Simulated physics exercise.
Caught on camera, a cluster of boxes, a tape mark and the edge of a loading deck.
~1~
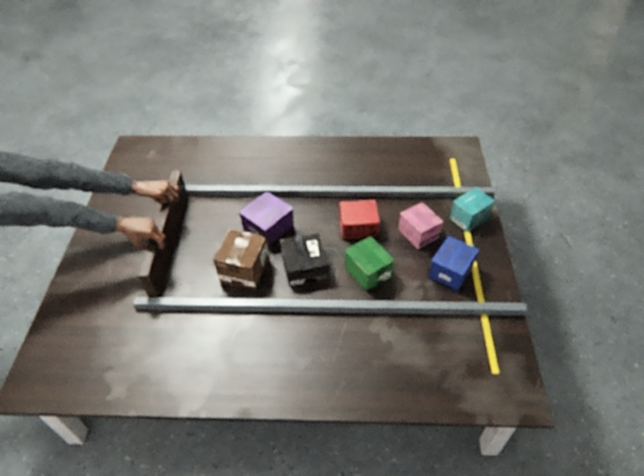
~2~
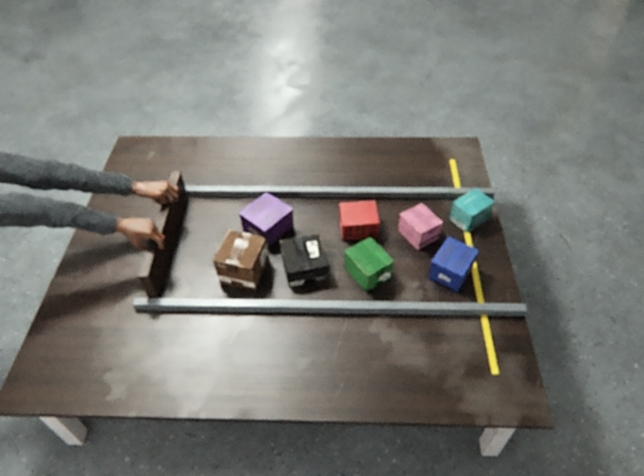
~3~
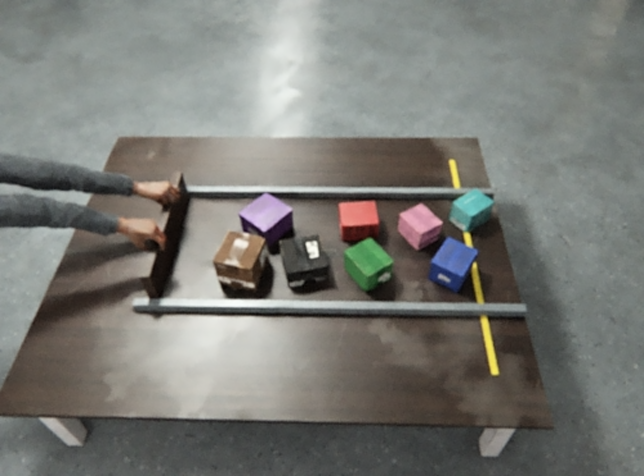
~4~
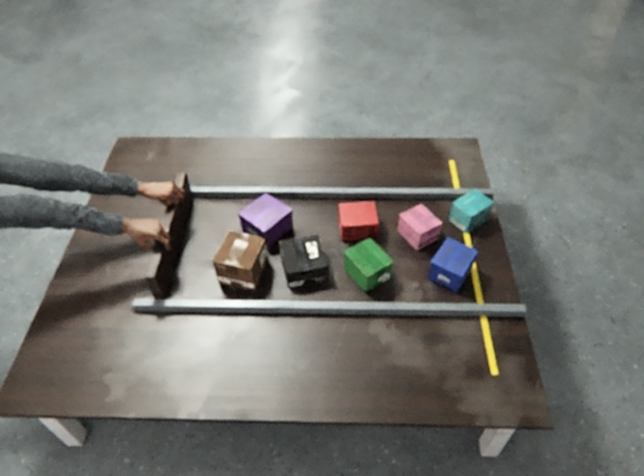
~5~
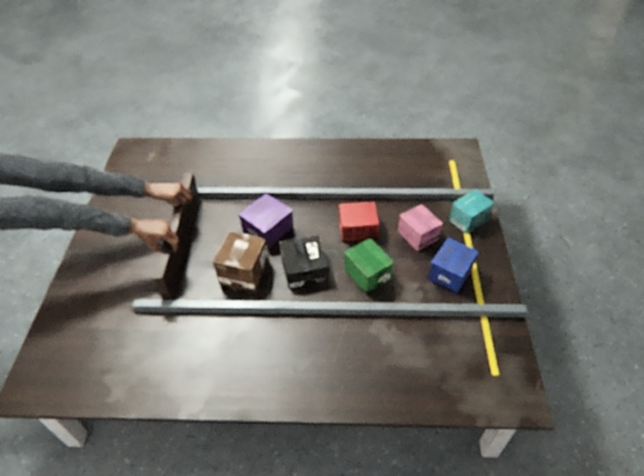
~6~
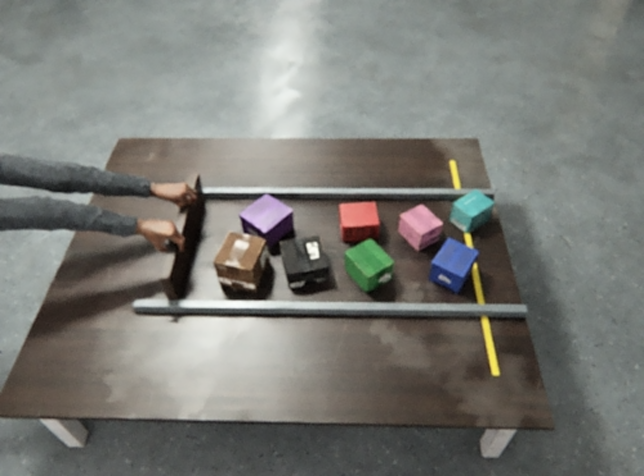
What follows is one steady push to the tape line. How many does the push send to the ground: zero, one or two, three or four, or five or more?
In the end the number that fall off is five or more.
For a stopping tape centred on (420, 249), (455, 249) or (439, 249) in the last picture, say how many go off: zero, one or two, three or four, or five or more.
One after another: Three to four; 5 or more; either three or four.
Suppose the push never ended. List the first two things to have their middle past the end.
The order is the blue tote, the green parcel.
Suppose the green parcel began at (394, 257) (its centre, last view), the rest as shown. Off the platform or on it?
The green parcel drops off.
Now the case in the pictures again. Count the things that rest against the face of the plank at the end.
It touches 2.
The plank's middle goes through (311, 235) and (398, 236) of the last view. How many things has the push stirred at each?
The counts are 5 and 8.
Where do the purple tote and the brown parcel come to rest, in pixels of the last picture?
Near (486, 214) and (499, 262).
Early on, none off yet; turquoise box at rest near (472, 211); blue tote at rest near (453, 266); pink parcel at rest near (420, 228).
A while later, none off yet; turquoise box travelled a little near (478, 209); blue tote travelled about its own width near (507, 264); pink parcel travelled about its own width near (462, 232).
Finally, the number that fall off is five or more; lost, black parcel, red crate, green parcel, pink parcel, blue tote and turquoise box.
